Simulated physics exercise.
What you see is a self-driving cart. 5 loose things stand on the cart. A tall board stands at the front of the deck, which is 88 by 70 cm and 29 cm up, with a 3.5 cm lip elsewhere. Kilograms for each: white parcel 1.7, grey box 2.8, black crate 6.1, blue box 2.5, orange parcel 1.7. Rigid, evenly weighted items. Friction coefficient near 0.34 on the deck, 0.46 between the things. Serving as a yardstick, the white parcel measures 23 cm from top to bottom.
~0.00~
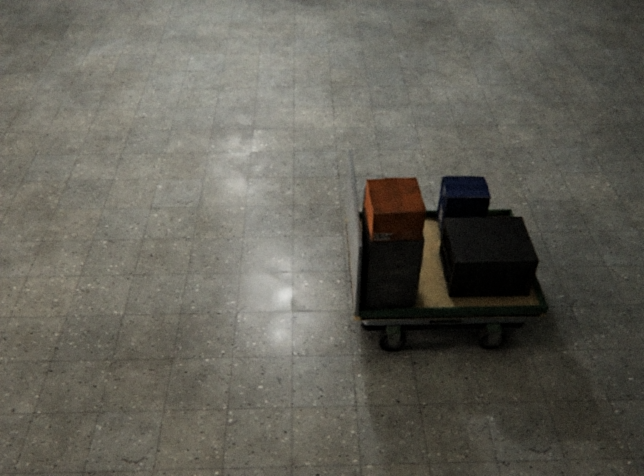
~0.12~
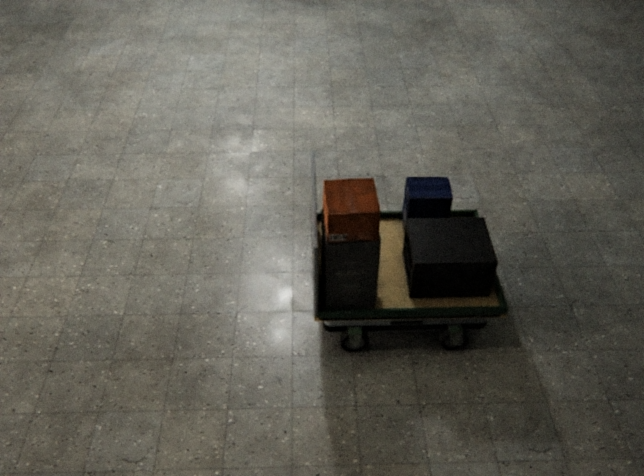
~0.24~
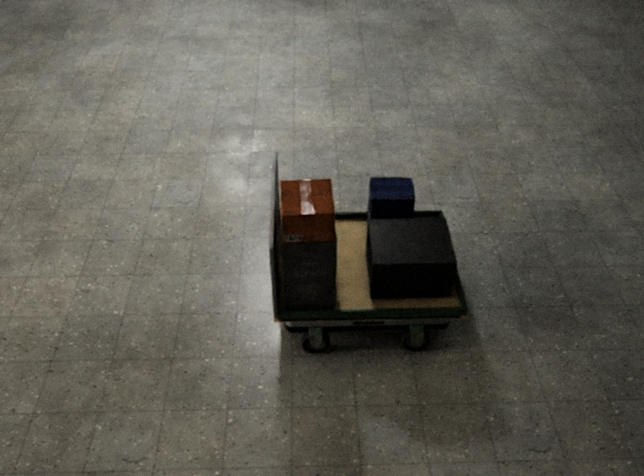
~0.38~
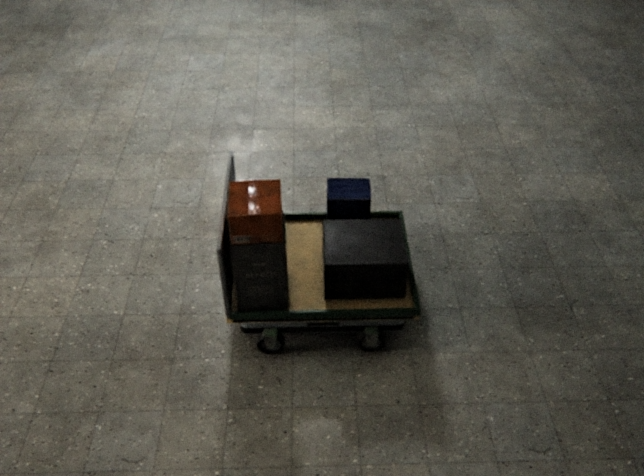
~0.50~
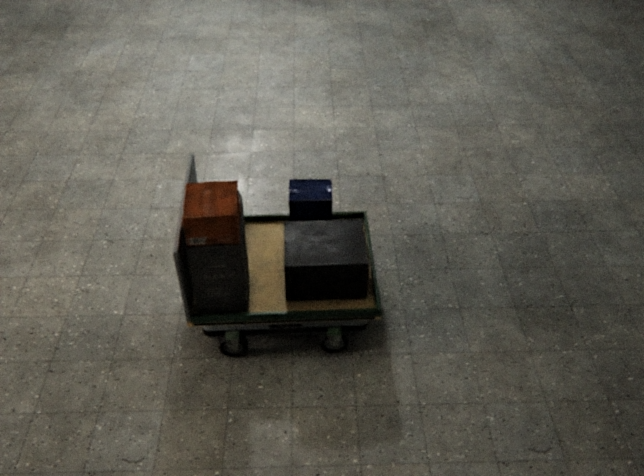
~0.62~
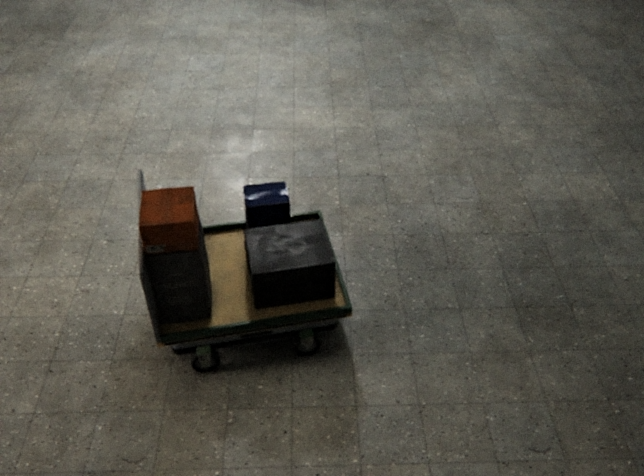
A low cart carrying an orange box stacked on a dark one, a black box and a small blue one rolled steadily leftward across a dim tiled floor, then turned slightly.
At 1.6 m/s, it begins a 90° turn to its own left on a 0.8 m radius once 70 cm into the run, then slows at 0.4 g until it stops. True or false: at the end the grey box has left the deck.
False, it is still on the deck.
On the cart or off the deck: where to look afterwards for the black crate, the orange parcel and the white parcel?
Once it all settles, the black crate stays on its surface, the orange parcel leaves its surface and the white parcel stays on its surface.
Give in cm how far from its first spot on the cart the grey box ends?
The shift is close to 16 cm.
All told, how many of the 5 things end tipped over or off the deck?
The answer is 1.
Around 0.82 s, cart 131 cm along, turned 33°; grey box shifted 18 cm near (125, 302); orange parcel shifted 22 cm; white parcel shifted 3 cm.
Around 1.12 s, cart 179 cm along, turned 68°; grey box shifted 18 cm near (82, 415); orange parcel at 40° to upright; white parcel shifted 2 cm.
Around 1.42 s, cart 227 cm along, turned 90°; orange parcel now off the deck; grey box shifted 16 cm.
Around 1.82 s, cart 258 cm along, turned 90°, stopped; grey box shifted 15 cm; white parcel shifted 6 cm; black crate shifted 5 cm.
Finally (2.3 s), off the deck, orange parcel; not toppled but over 10 cm from the start, grey box; the other 3 still in place (within 10 cm).
